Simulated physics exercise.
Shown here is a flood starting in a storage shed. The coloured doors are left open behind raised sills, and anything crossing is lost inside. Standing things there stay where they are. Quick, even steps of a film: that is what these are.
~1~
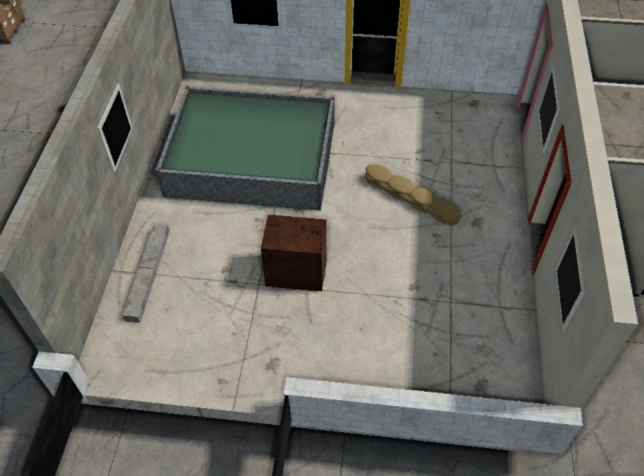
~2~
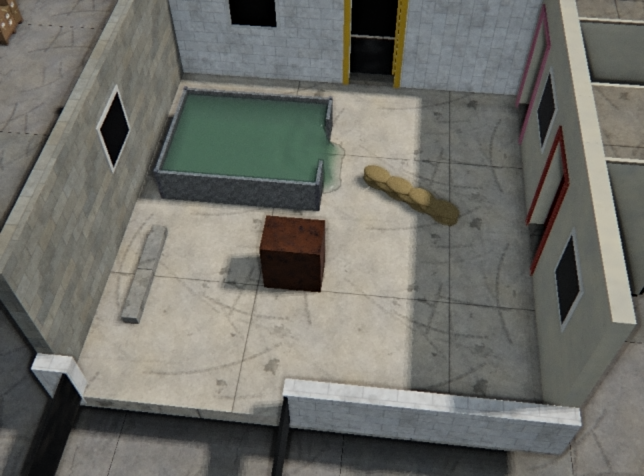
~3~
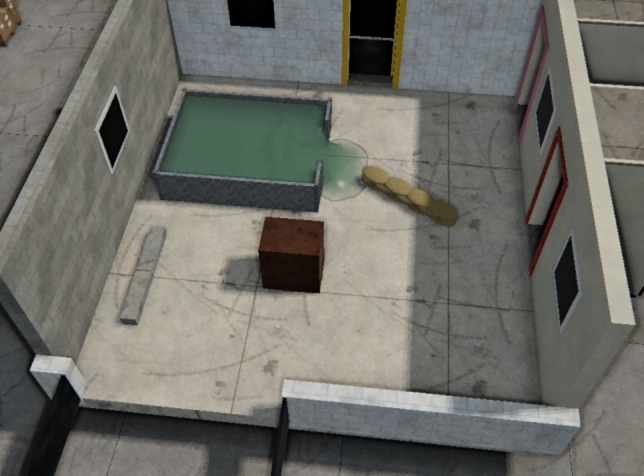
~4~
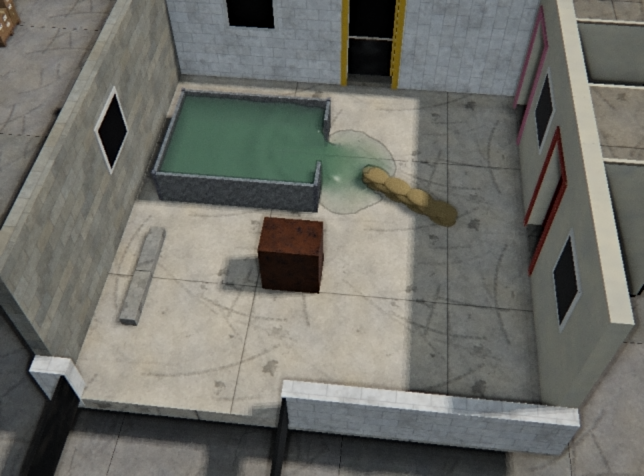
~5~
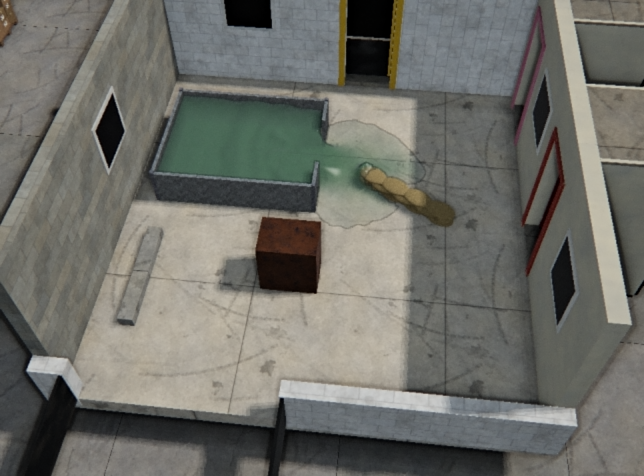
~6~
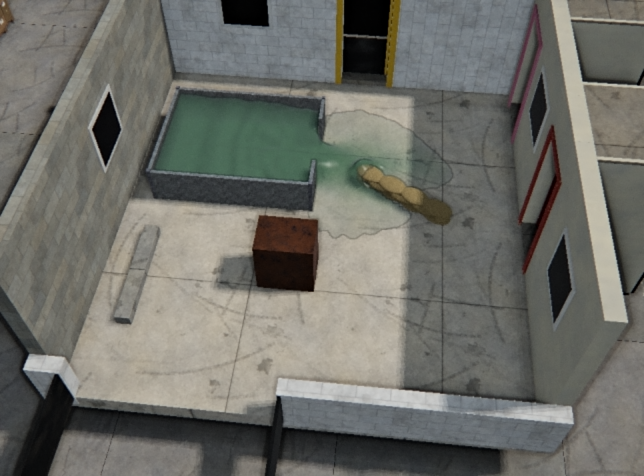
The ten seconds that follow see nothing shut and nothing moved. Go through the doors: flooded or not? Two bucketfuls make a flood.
At the end, pink door: Exceeds it; yellow door: Does not exceed it; red door: Does not exceed it.
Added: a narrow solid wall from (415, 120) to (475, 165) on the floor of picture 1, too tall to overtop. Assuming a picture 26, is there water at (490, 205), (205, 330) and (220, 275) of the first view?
First soaked, then spared, then spared.
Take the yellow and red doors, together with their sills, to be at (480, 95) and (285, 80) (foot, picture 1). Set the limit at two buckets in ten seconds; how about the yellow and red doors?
I reckon the yellow door admits more while the red door admits less.
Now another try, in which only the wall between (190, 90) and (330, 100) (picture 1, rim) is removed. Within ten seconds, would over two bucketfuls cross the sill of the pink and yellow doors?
Door by door, the pink door exceeds it and the yellow door exceeds it.
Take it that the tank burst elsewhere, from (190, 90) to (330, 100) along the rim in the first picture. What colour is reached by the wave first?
The yellow door.
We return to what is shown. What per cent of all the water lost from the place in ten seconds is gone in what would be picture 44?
Roughly 60 %.
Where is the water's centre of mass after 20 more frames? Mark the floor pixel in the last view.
At about (333, 173).
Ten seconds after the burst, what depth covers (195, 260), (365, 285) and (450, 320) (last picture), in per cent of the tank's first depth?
Some 4, 8 and 16 in a hundred.
A moment on, water covers 25 % of the floor; the pink door not reached, the yellow door not reached, the red door not reached.
Next, water covers 40 % of the floor; the pink door under two buckets in, the yellow door wet at the sill, nothing in, the red door wet at the sill, nothing in.
Then, water covers 50 % of the floor; the pink door over two buckets in, the yellow door wet at the sill, nothing in, the red door wet at the sill, nothing in.
Later, water covers 60 % of the floor; the pink door far over two buckets in, the yellow door wet at the sill, nothing in, the red door wet at the sill, nothing in.
In the end, water covers 90 % of the floor; the pink door far over two buckets in, the yellow door wet at the sill, nothing in, the red door wet at the sill, nothing in.
